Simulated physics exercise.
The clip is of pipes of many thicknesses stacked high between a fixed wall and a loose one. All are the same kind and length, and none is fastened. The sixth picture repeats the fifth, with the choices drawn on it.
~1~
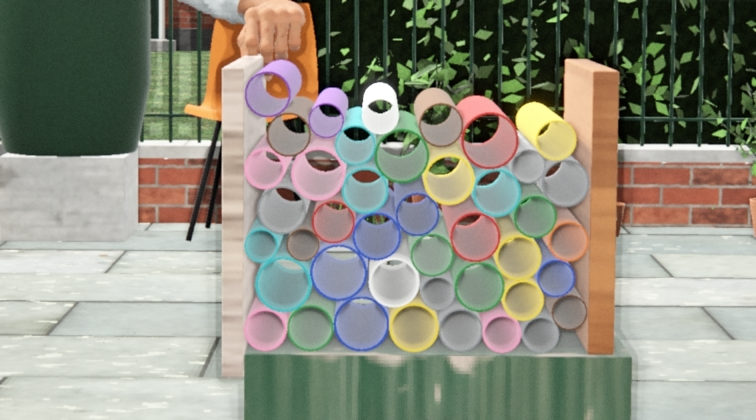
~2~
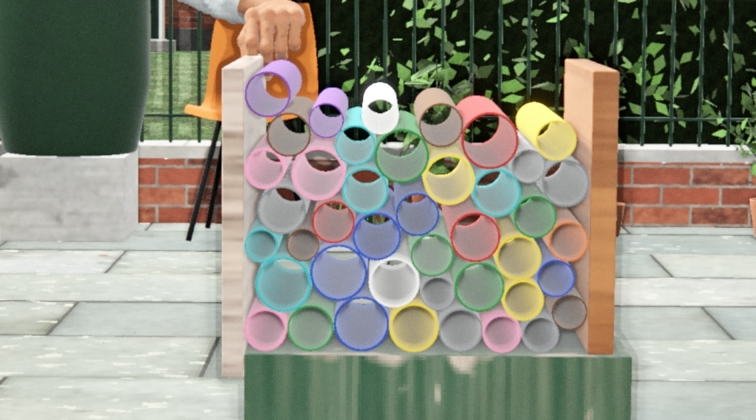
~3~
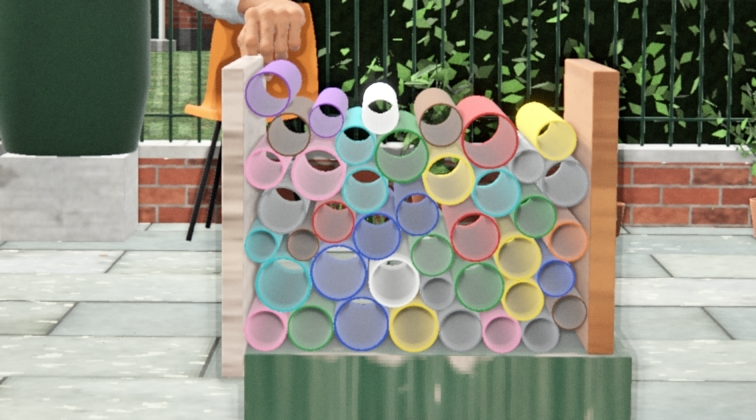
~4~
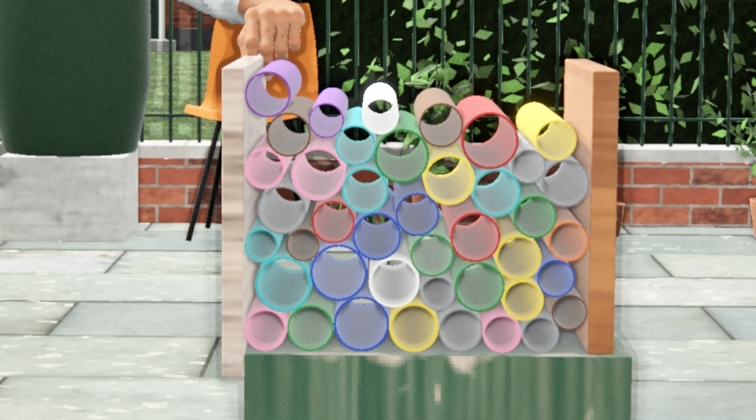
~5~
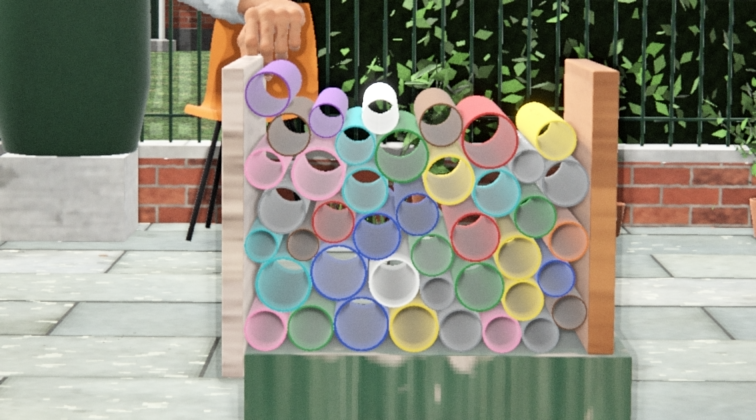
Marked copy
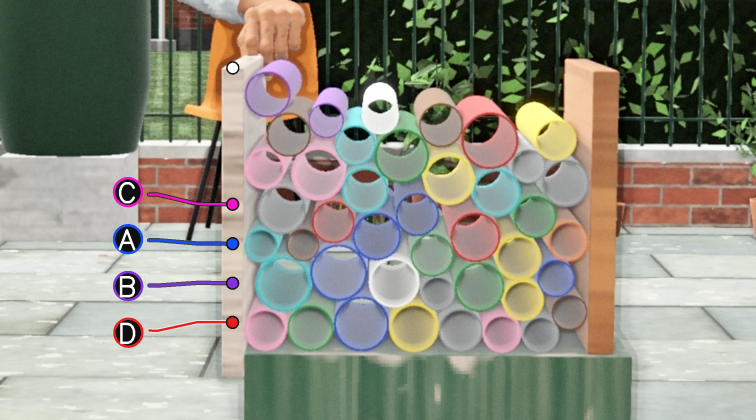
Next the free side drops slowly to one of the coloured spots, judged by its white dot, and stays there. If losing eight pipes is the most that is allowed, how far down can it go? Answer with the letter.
The last mark within the limit is A.
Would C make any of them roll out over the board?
Yes, at C.
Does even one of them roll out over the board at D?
Yes.
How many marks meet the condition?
The number is two.
On the marked copy, A at (233, 244); B at (233, 283); C at (233, 204); D at (233, 323); the white dot at (233, 68).
With A. Early on, top of the board (244, 162).
Further on, top of the board (244, 243).
At the end, top of the board (244, 243), eight out over the board.
As for the rest, B more than eight out over the board; C about four out over the board; D more than eight out over the board.
